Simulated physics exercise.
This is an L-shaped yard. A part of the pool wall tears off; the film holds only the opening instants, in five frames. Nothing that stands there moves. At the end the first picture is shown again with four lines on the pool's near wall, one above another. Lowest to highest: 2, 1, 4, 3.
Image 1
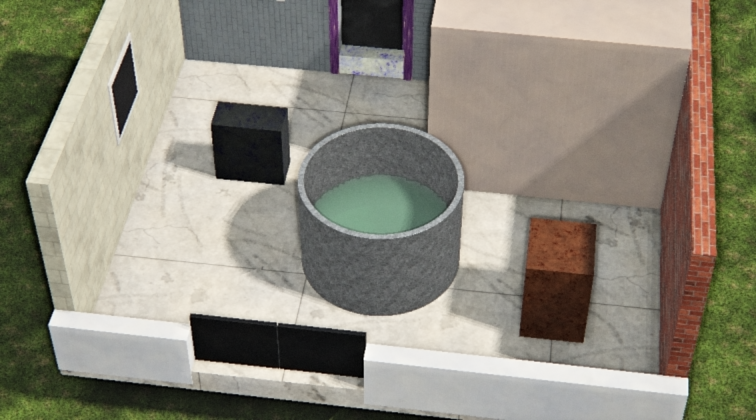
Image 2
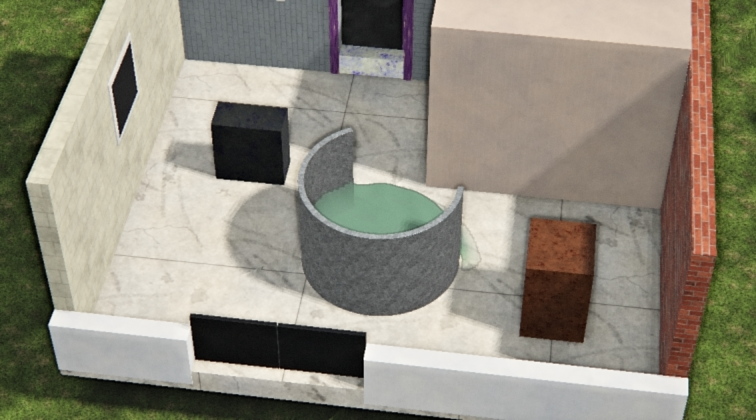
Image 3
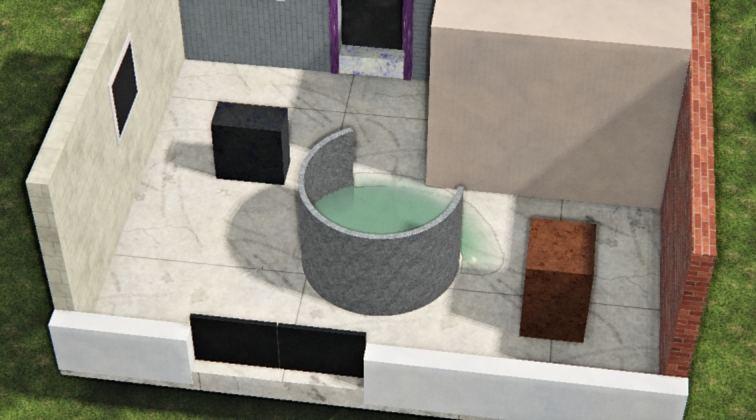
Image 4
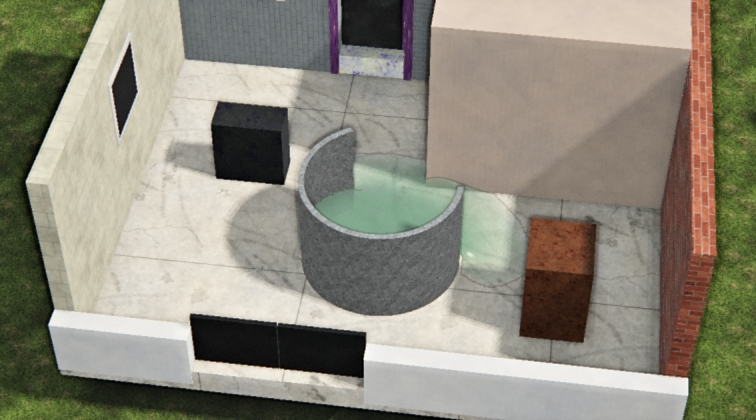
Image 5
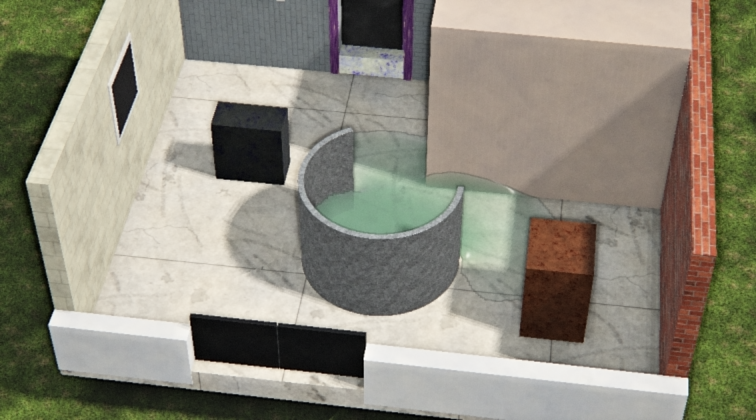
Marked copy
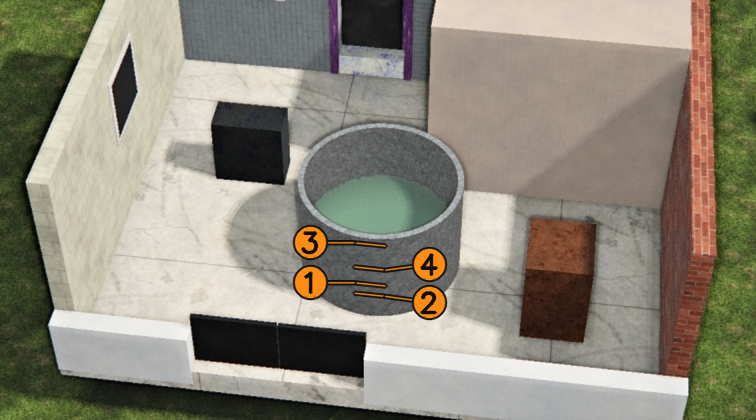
At first, green water lies still inside a round grey stone pool in a walled yard, between a black block and a rusty brown one. Then the pool's back right side is gone, and water spreads thinly across the pale floor, reaching the beige block behind and the brown block.
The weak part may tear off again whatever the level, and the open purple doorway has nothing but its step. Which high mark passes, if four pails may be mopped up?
The answer is line 4.
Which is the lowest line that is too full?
That is line 3.
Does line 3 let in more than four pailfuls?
Yes, that goes wrong.
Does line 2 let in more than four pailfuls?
No.
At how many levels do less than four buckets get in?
Three.
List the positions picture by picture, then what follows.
Water in the pool at rest, its middle at (381, 225); foot of the purple doorway at (371, 76); shut gate at (278, 331), in the first frame.
In the second frame, 2 % of the ground under water, visible out to (464, 266).
In the third frame, 5 % of the ground under water, visible out to (494, 265).
In the fourth frame, 10 % of the ground under water, visible out to (518, 271).
In the fifth frame, 16 % of the ground under water, visible out to (520, 252).
In orange, 1 at (369, 284); 2 at (370, 294); 3 at (369, 244); 4 at (369, 268); from the bottom up 2, 1, 4, 3.
With 1, nothing gets over.
With 2, nothing gets over.
With 3, about 9 bucketfuls get in.
With 4, a bucket or two gets in.
